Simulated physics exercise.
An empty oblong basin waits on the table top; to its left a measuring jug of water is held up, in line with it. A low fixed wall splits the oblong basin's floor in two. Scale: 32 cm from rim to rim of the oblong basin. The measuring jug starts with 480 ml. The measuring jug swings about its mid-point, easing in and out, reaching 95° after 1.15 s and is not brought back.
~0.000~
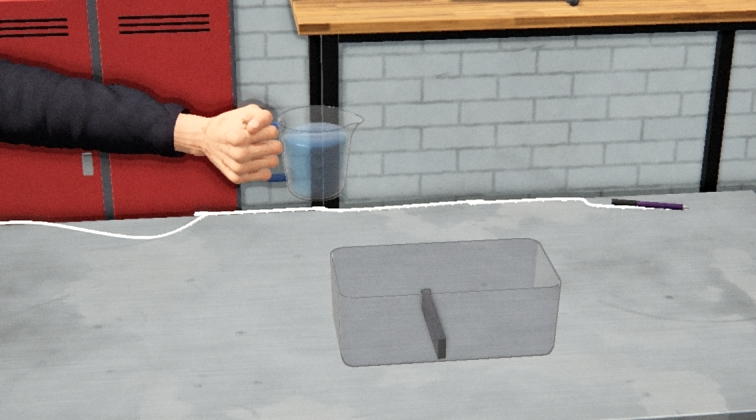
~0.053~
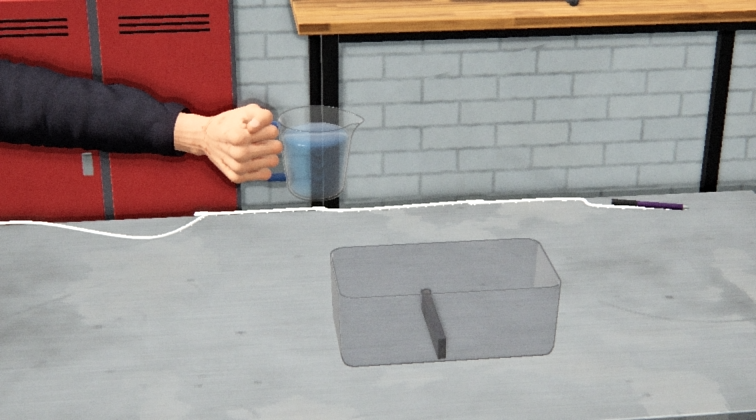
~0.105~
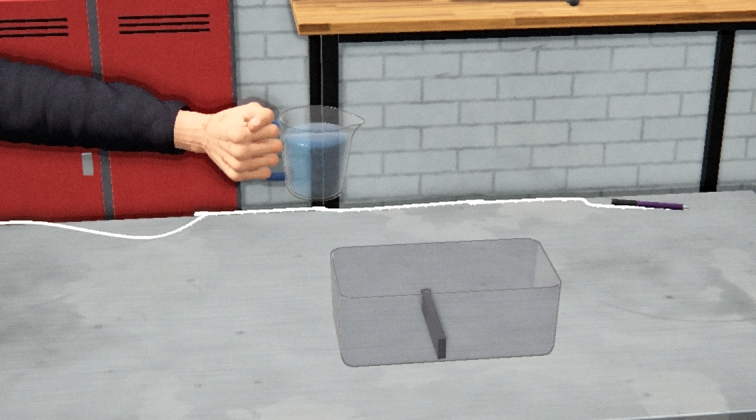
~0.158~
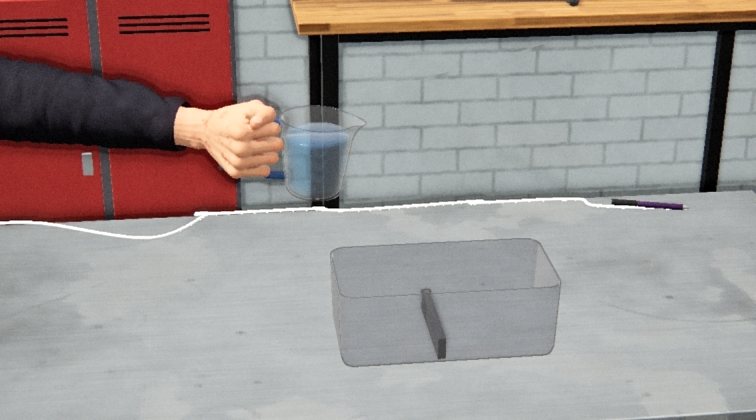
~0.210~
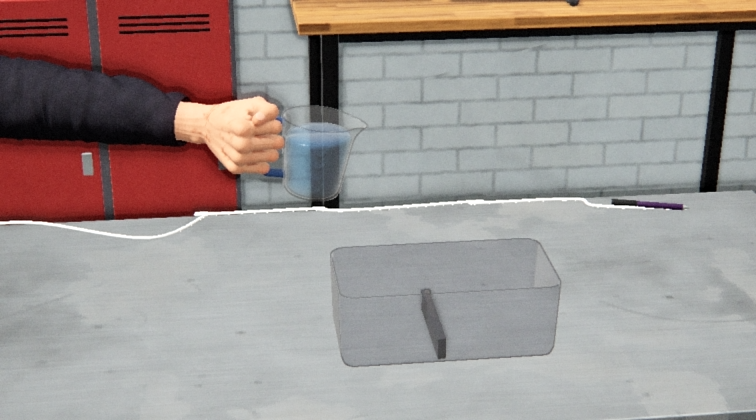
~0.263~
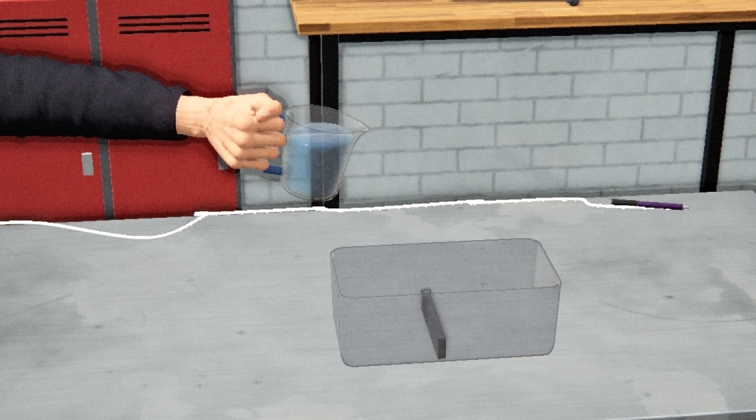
Above a grey table, a hand slowly tilts a jug of blue liquid slightly rightward.
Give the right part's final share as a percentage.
About 8 per cent.
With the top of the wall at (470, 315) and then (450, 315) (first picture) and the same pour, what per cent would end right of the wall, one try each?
In turn about 15 and 10 per cent.
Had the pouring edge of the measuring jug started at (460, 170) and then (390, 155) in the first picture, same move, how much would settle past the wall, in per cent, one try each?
In turn about 95 and 45 per cent.
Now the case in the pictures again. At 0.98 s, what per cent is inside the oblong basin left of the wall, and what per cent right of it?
Some 42 per cent left and 3 right.
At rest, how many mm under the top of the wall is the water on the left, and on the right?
Left about 14 mm, right about 34 mm.
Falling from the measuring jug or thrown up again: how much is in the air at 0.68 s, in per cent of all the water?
About 16 per cent.
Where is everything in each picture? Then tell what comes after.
In the first picture, it leans 0°; its right rim is at (364, 118); the water meets the walls at (282, 134) and (349, 131); the oblong basin's rim runs from (335, 274) to (550, 262); the wall's top is at (434, 315).
In the second picture, it leans 1°; its right rim is at (364, 119); the water meets the walls at (282, 134) and (350, 131).
In the third picture, it leans 2°; its right rim is at (365, 120); the water meets the walls at (282, 134) and (350, 132).
In the fourth picture, it leans 4°; its right rim is at (367, 122); the water meets the walls at (283, 134) and (351, 132).
In the fifth picture, it leans 8°; its right rim is at (369, 124); the water meets the walls at (284, 133) and (353, 132).
In the sixth picture, it leans 12°; its right rim is at (371, 128); the water meets the walls at (285, 135) and (356, 133).
By 0.68 s the tilt is 61° and 82 per cent is still to pour, 2 is left of the wall and 0 right of it.
By 0.98 s the tilt is 90° and 30 per cent is still to pour, 41 is left of the wall and 3 right of it.
By 1.30 s the tilt is 95° and 3 per cent is still to pour, 81 is left of the wall and 5 right of it.
By 1.65 s the tilt is 95° and 0 per cent is still to pour, 87 is left of the wall and 8 right of it.
At rest 88 per cent lies left of the wall, 8 right of it and 4 outside.
